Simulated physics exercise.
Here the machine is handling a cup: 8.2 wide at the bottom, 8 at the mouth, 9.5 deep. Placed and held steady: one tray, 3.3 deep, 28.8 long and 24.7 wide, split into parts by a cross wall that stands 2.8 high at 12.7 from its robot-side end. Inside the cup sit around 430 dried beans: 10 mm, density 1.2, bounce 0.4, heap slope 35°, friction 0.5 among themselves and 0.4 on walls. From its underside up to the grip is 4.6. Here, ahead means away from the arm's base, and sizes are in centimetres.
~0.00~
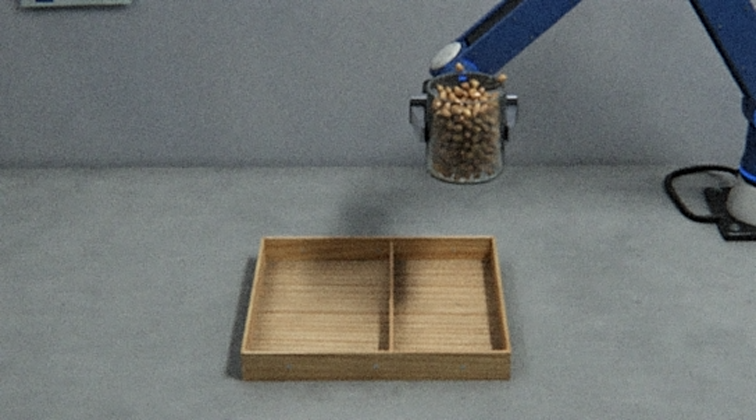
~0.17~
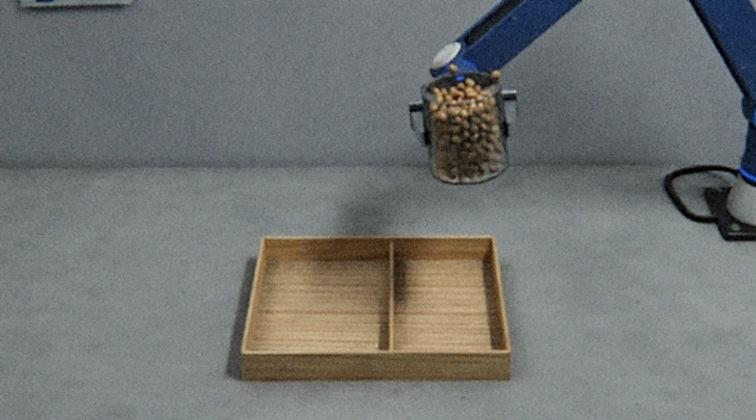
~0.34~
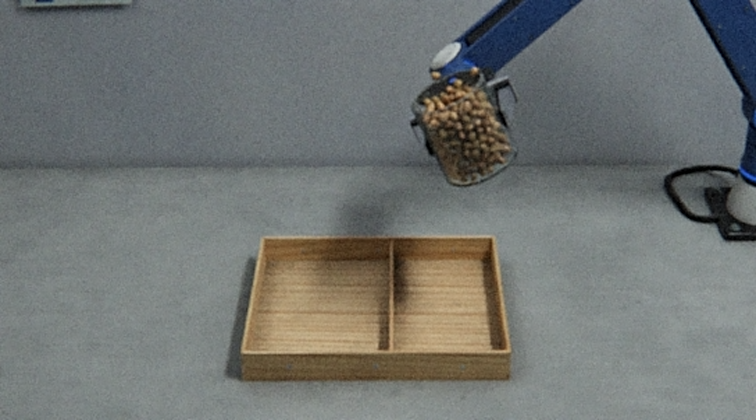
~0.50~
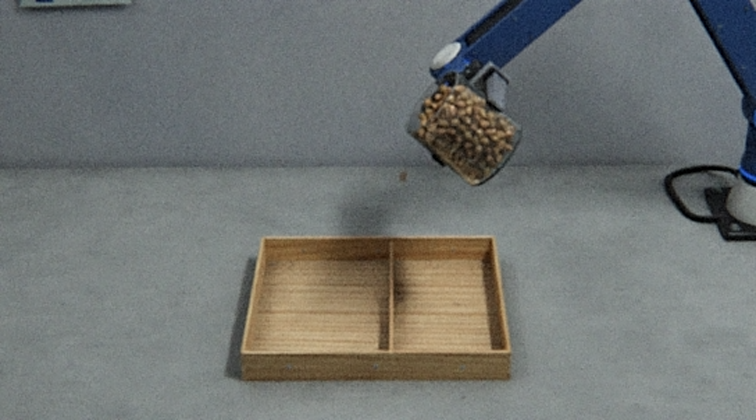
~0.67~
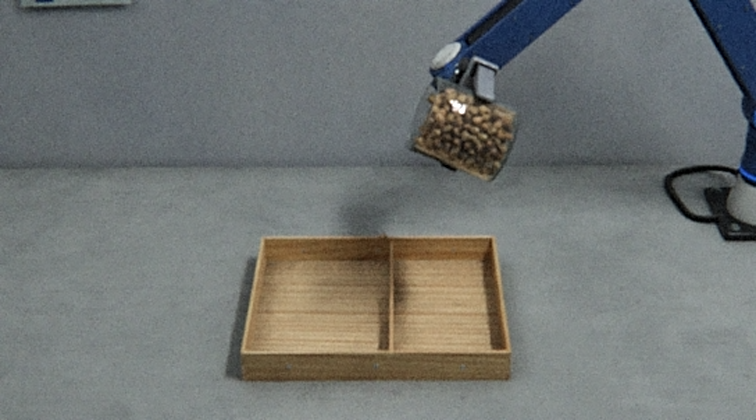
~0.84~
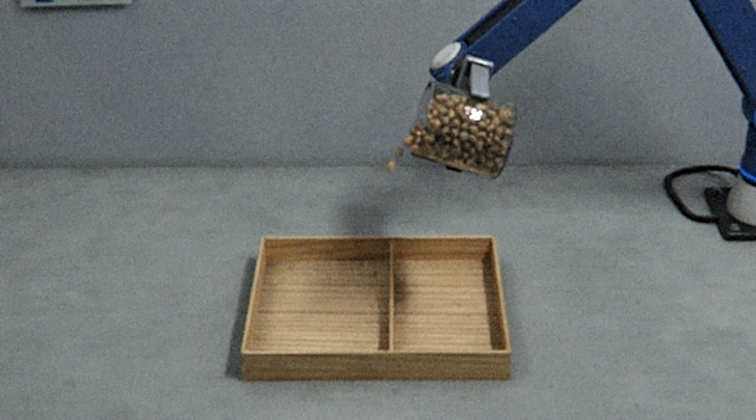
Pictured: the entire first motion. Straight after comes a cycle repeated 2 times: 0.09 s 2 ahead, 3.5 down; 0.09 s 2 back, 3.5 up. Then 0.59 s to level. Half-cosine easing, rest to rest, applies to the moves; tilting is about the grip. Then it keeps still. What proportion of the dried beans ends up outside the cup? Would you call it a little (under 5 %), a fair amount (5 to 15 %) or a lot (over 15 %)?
I would call it a lot, over 15 %.
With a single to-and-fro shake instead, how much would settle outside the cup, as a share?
My guess is near 10 per cent.
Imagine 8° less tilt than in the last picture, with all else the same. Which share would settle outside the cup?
Then about 15 per cent.
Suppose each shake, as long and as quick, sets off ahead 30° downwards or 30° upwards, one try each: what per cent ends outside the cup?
You'd get about 35 per cent with the first setting and about 75 per cent with the second.
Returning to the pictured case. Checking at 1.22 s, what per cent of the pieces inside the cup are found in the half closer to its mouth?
Close to 40 in a hundred.
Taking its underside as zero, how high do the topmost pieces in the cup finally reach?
Around 10.0 centimetres above the underside.
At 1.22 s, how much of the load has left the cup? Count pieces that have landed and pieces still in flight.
15 %.
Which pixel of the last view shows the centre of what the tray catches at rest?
Around pixel (314, 310).
After 1.22 s, tilted 73° forward, highest piece 28 above the table; 358 in the cup, 36 in the far-side part, 35 in flight or on a rim.
After 1.60 s, tilted 17° forward, highest piece 29 above the table; 345 in the cup, 78 in the far-side part, 4 on the table or floor, 2 in the robot-side part.
After 1.99 s, level, highest piece 30 above the table; 345 in the cup, 78 in the far-side part, 4 on the table or floor, 2 in the robot-side part.
After 3.04 s, level, highest piece 30 above the table; 345 in the cup, 78 in the far-side part, 4 on the table or floor, 2 in the robot-side part.
In the end, 345 in the cup, 78 in the far-side part, 4 on the table or floor, 2 in the robot-side part. That is 20 % outside the cup.
